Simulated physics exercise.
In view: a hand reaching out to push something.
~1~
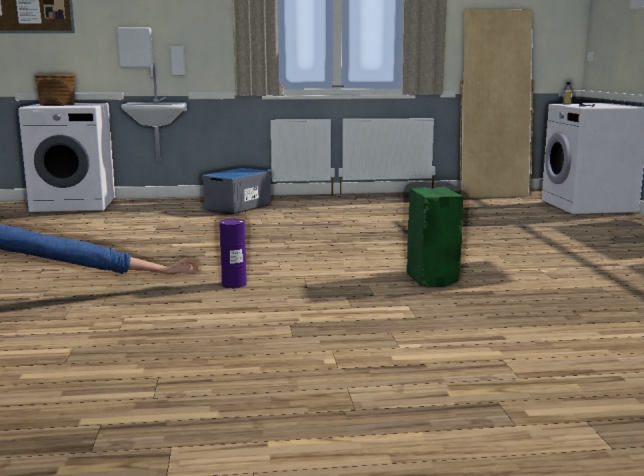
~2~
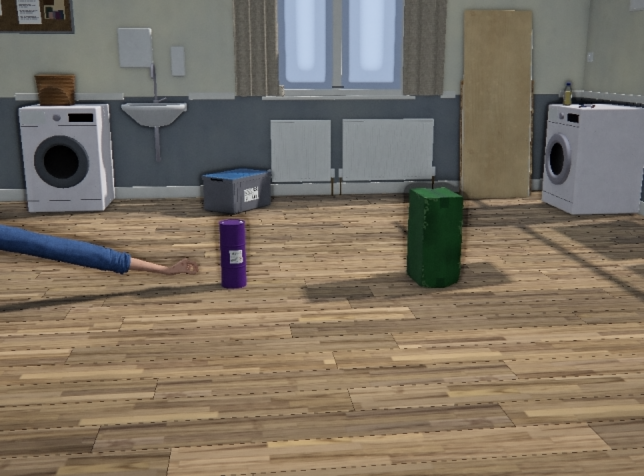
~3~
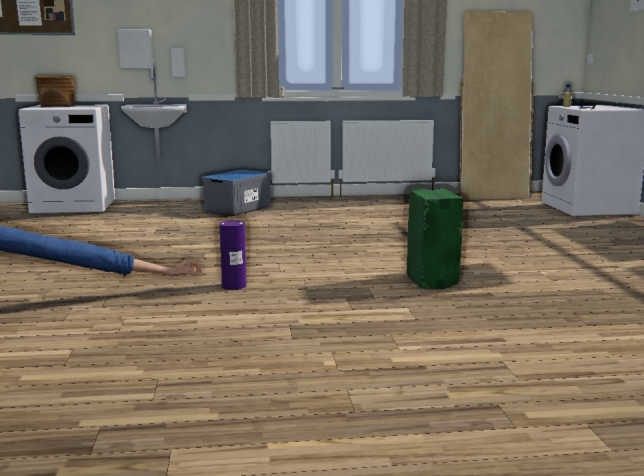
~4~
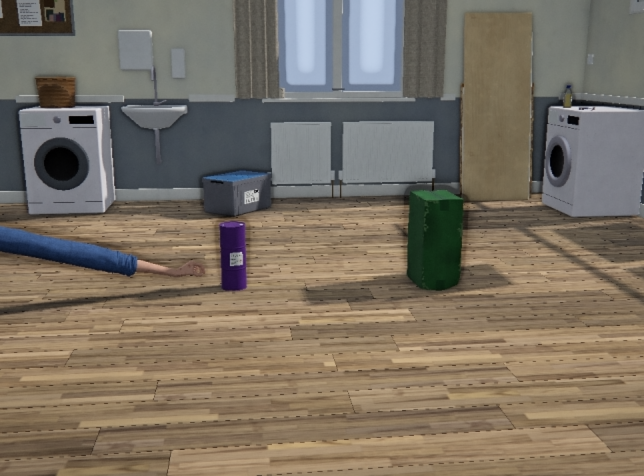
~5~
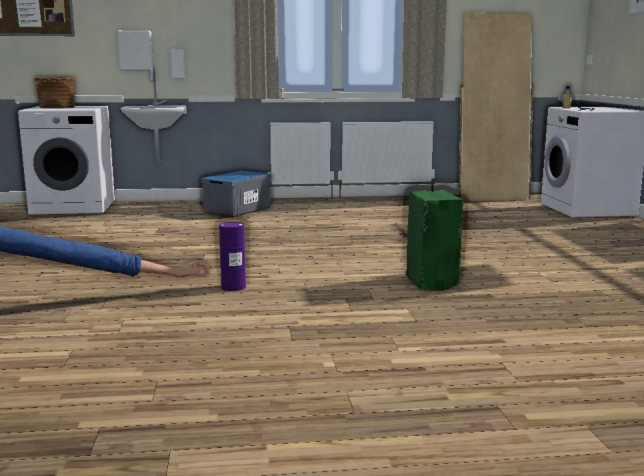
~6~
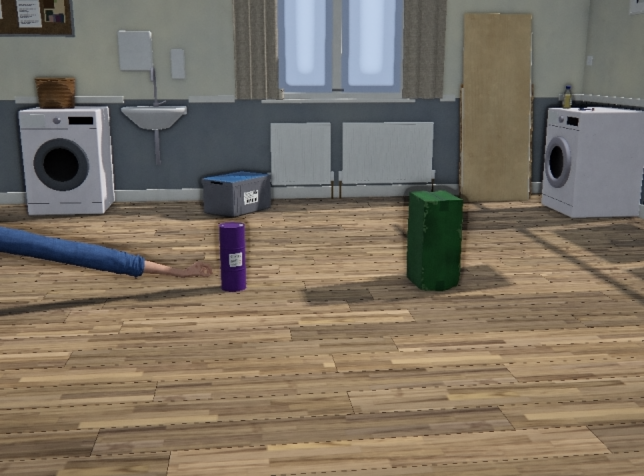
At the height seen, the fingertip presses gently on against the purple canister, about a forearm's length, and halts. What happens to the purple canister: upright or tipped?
The purple canister stays upright.
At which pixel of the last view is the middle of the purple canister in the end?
Around (294, 255).
Then, 0.70 s on from there, purple canister shifted about its own width near (253, 256).
Then, 1.20 s on from there, purple canister shifted about its own width near (274, 256).
In the end, moved from the start, purple canister. At the end, from the last picture's camera, purple canister near (294, 255).
